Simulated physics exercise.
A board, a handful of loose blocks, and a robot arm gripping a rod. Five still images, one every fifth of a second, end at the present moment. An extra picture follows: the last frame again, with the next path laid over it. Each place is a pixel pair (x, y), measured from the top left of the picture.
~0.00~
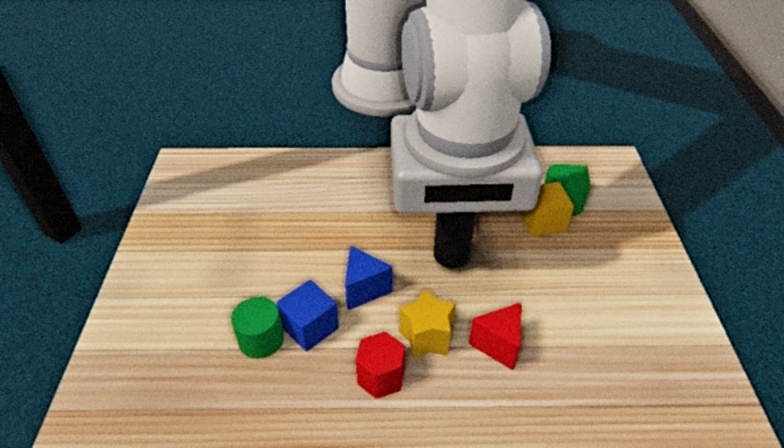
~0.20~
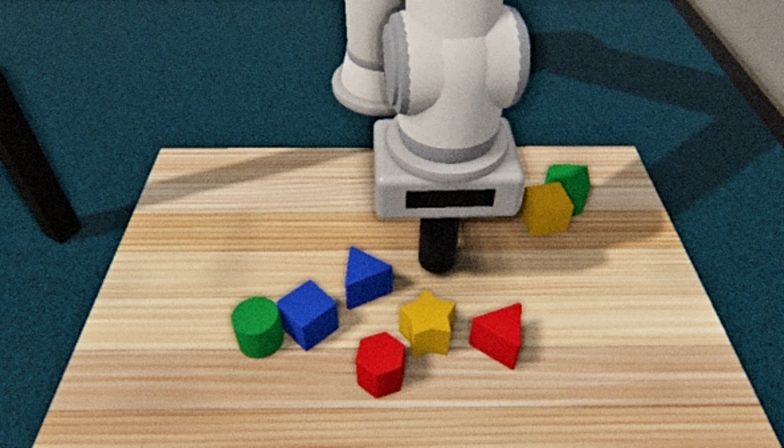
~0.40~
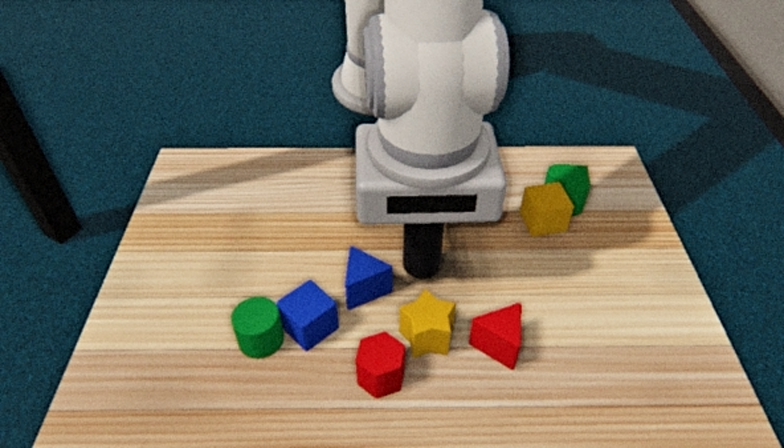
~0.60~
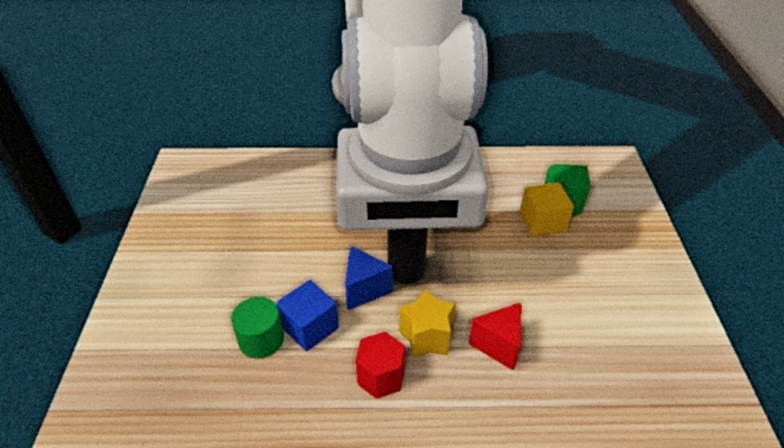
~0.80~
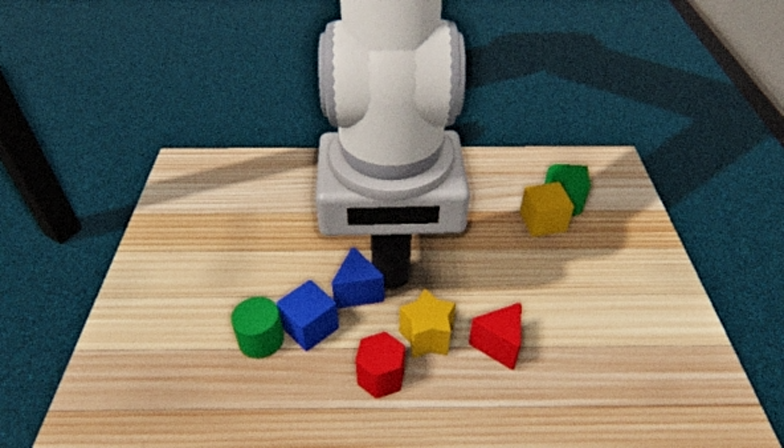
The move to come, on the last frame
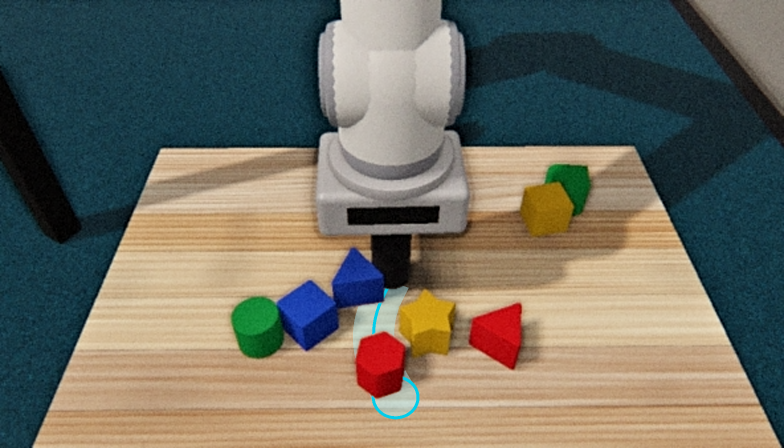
White robot arm moving a black rod leftward across a wooden table, nudging a blue triangular block slightly among other colourful blocks.
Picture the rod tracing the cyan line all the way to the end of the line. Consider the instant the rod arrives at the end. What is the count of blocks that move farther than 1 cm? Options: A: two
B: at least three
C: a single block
A.
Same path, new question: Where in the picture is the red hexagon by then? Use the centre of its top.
Around (390, 418).
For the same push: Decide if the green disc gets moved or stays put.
Stays put.
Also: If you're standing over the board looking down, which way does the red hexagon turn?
In a top view, it turns clockwise.
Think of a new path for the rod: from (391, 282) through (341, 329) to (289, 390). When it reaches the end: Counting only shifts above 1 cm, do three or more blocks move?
Yes, I think so.
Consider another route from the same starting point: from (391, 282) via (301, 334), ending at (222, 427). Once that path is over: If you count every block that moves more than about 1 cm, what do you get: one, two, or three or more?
The answer is three or more blocks.
The drawn path runs from (391, 282) over (376, 316) and (377, 356) to (396, 397).
On the path given first. One third of the way, rod (376, 309); blue three-sided block (340, 279), turned 45° clockwise.
Two thirds of the way, rod (376, 349); blue three-sided block (340, 279), turned 50° clockwise; red hexagon (382, 371).
At the end, rod (396, 390); green disc not moved; blue three-sided block (340, 279), turned 50° clockwise; red hexagon (390, 418), turned 35° clockwise; yellow star block not moved.
